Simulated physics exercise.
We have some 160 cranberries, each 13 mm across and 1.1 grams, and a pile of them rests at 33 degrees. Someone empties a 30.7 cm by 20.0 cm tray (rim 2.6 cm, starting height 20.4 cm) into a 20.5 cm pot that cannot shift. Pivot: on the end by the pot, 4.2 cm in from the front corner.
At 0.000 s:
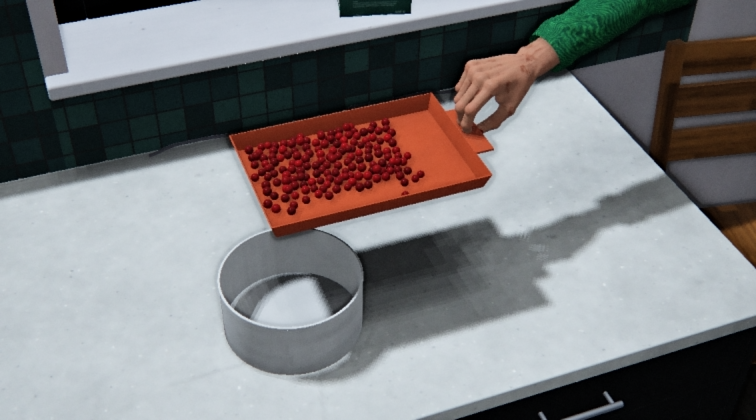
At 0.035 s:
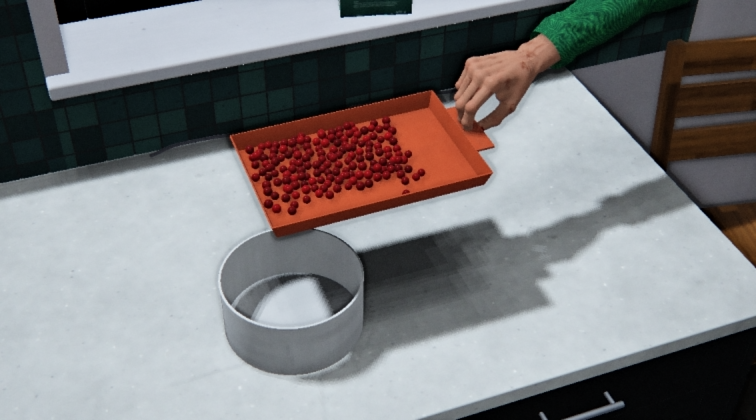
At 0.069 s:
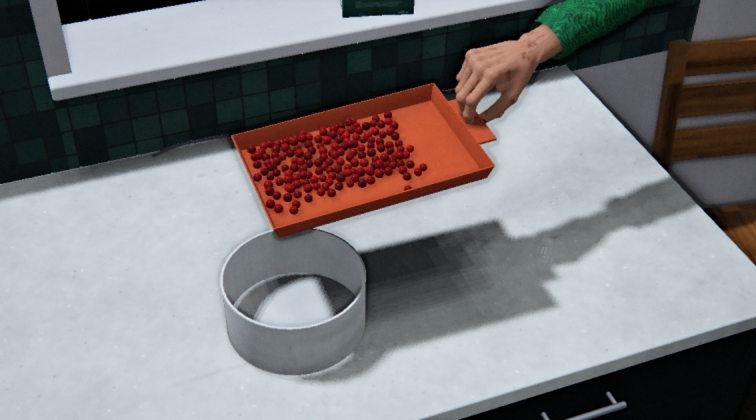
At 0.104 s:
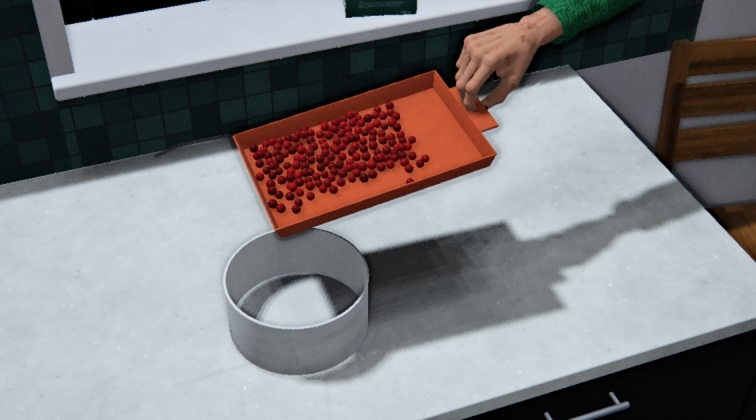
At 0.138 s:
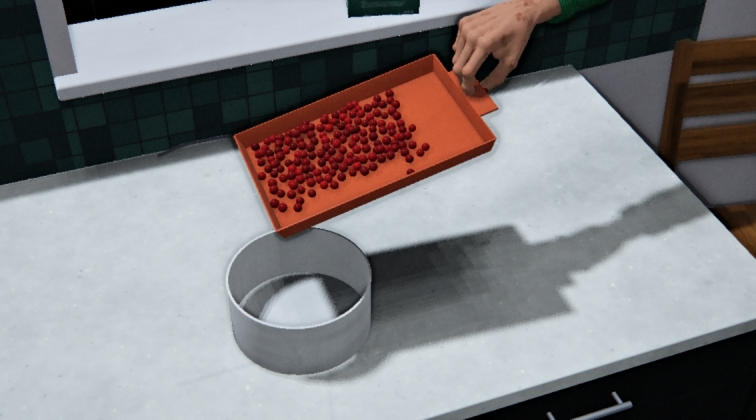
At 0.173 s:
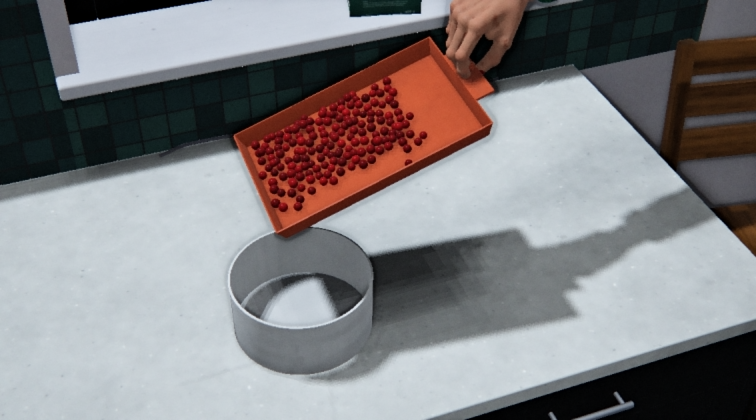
A hand in a green sleeve grips the right-hand end of a shallow orange tray above a pale kitchen counter, seen from above at an angle, with dark green tiles behind and a wooden chair at right. Small red berries cover the tray's left and middle, and a round whitish pot stands below its left end. The hand raises the right end, steepening the tray's leftward slant while the berries stay bunched, and the view drifts very slightly.
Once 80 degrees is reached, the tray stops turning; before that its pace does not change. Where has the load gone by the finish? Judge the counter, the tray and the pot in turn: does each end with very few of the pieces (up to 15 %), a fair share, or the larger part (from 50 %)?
Counter: The larger part. Left on the tray: Very few. Pot: A fair share.
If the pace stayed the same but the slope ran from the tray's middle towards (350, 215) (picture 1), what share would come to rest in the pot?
My best guess is some 60 per cent.
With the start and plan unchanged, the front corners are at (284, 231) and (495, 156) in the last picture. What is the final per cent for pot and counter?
Pot 70; counter 20.
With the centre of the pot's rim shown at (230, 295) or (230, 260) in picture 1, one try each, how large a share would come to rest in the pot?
About 70 percent the first time and about 70 percent the second.
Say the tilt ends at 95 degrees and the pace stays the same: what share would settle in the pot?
25 percent.
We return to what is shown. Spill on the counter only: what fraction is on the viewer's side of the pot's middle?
30 %.
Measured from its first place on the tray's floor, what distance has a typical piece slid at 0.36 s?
Displacement on the tray: About 2 cm.
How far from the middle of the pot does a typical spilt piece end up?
Close to 24 cm, give or take.
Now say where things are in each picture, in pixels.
Tray tilt 0 degrees, front corners at (276, 223) and (485, 173); middle of the pieces at (333, 159); pot at (291, 275), in the first frame.
Tray tilt 1 degrees, front corners at (276, 223) and (485, 170); middle of the pieces at (333, 158), in the second frame.
Tray tilt 3 degrees, front corners at (277, 223) and (487, 164), lowest corner left front; middle of the pieces at (335, 155), in the third frame.
Tray tilt 8 degrees, front corners at (279, 224) and (489, 152), lowest corner left front; middle of the pieces at (337, 150), in the fourth frame.
Tray tilt 13 degrees, front corners at (280, 225) and (488, 137), lowest corner left front; middle of the pieces at (337, 144), in the fifth frame.
Tray tilt 19 degrees, front corners at (280, 226) and (485, 122), lowest corner left front; middle of the pieces at (335, 138); pot at (301, 275). The tray's pace is about 170 degrees a second, in the sixth frame.
After 0.36 s, tilt 51 degrees; the tray holds 100 %, the pot 0 %.
Then, at 0.49 s, tilt 72 degrees; the tray holds 100 %, the pot 0 %.
Then, at 0.74 s, tilt 80 degrees; the tray holds 30 %, the pot 5 %.
In the end, at 2.3 s, counter 65 %, tray 5 %, pot 25 %.
